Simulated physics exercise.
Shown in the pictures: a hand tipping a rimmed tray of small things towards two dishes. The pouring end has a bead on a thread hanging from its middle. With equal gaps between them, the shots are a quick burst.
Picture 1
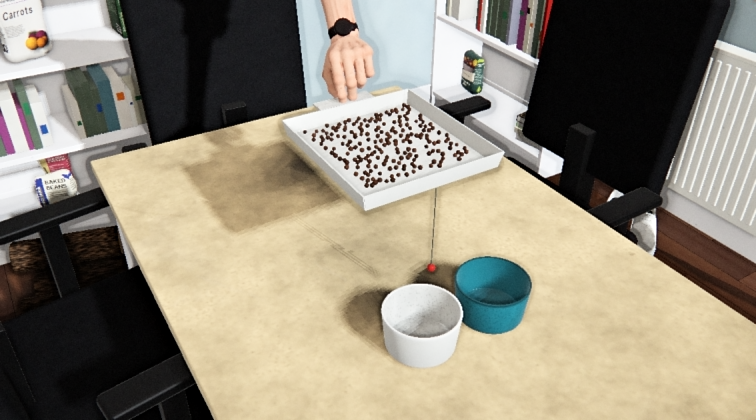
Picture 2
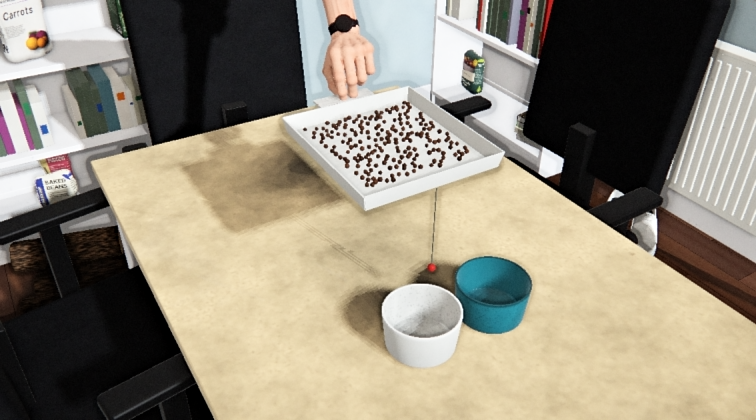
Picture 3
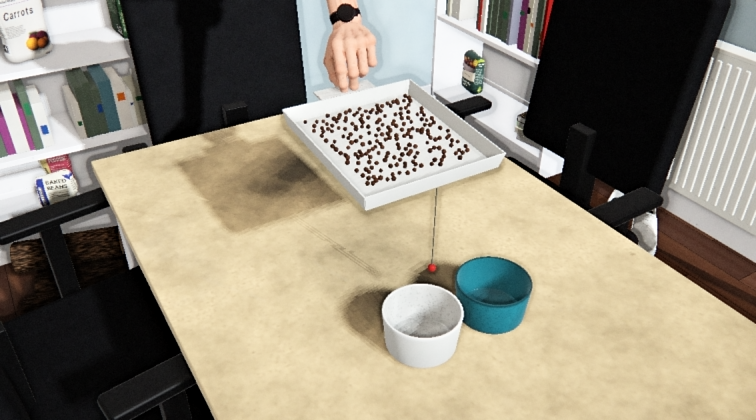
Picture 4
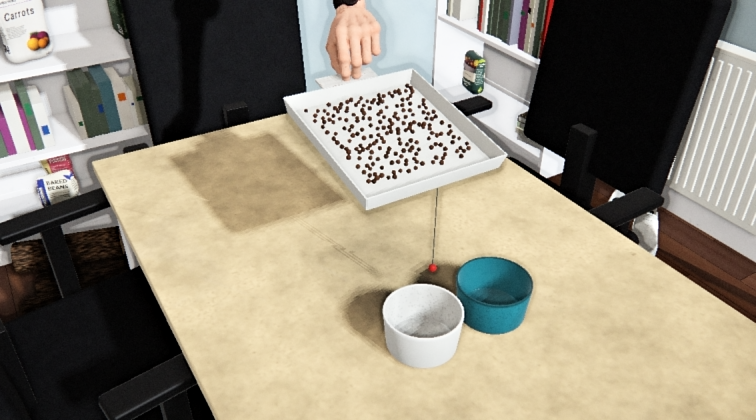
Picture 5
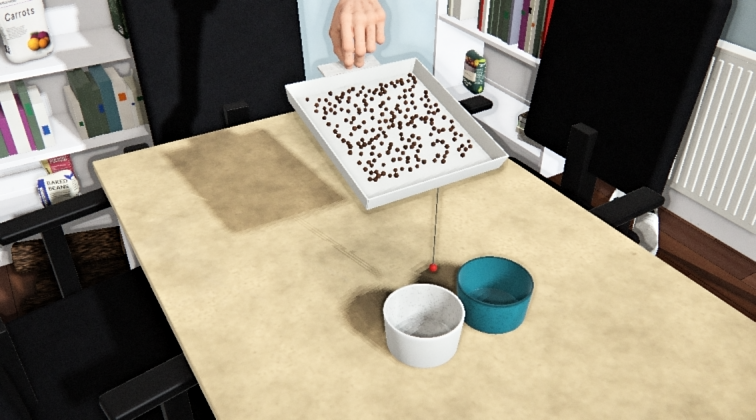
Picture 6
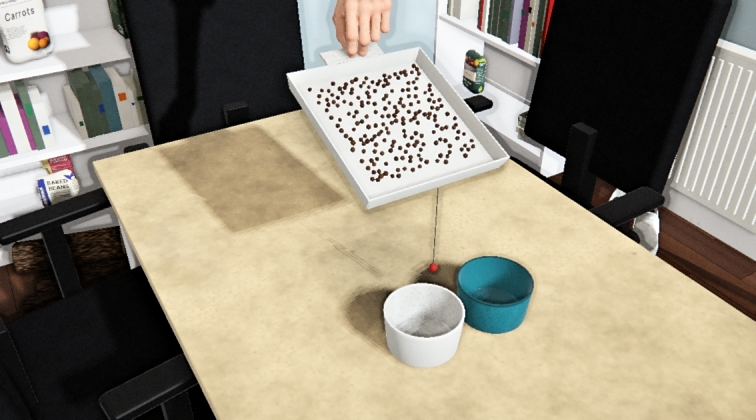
The video shows a hand holding a white rimmed tray of small brown berries above a table with a white dish and a teal dish, gradually raising its far end while the berries stay spread across the tray.
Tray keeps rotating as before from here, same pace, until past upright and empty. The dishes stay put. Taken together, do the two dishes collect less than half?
No, they get the bigger share.
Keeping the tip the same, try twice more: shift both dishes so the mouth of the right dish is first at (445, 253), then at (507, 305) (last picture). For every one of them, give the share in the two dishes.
Roughly 0 per cent, and 40 per cent.
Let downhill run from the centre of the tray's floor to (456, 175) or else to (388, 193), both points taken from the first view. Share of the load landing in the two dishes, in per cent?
Shares: 60 %, then 10 %.
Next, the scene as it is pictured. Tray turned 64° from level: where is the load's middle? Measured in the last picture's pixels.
Around (446, 178).
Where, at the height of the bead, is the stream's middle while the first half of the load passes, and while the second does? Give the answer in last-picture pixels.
Near (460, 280) to start, and near (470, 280) afterwards.
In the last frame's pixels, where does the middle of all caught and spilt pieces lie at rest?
Around (477, 322).
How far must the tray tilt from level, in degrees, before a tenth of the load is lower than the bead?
I'd say it is tilted about 110°.
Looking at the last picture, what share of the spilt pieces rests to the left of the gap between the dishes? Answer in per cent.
Share to the left: Near 10 per cent.
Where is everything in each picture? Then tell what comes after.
The first frame shows corners of the pouring end (365, 194) and (499, 151), level; middle of the load (389, 143), allspice berries; left dish (444, 348); right dish (516, 315); bead on its thread (431, 268).
The second frame shows corners of the pouring end (366, 194) and (500, 151), level; middle of the load (389, 142).
The third frame shows corners of the pouring end (367, 195) and (500, 152), tipped barely, level across its low end; middle of the load (390, 138).
The fourth frame shows corners of the pouring end (368, 196) and (502, 153), tipped a little, level across its low end; middle of the load (391, 131).
The fifth frame shows corners of the pouring end (370, 196) and (504, 154), tipped clearly, level across its low end; middle of the load (393, 125).
The sixth frame shows corners of the pouring end (371, 197) and (504, 155), tipped clearly, level across its low end; middle of the load (396, 121); left dish (446, 348); right dish (518, 315).
Just after the last frame, tray tipped steeply; almost all on the tray; about a tenth in the air.
A moment on, tray tipped past a quarter turn; the larger part on the tray; just a few in the left dish; about a tenth in the right dish; just a few outside both; about a tenth in the air.
Further on, tray tipped past a quarter turn; roughly a third in the left dish; roughly half in the right dish; about a tenth outside both.
When it is over, tray tipped past a quarter turn; roughly a third in the left dish; roughly half in the right dish; about a tenth outside both.
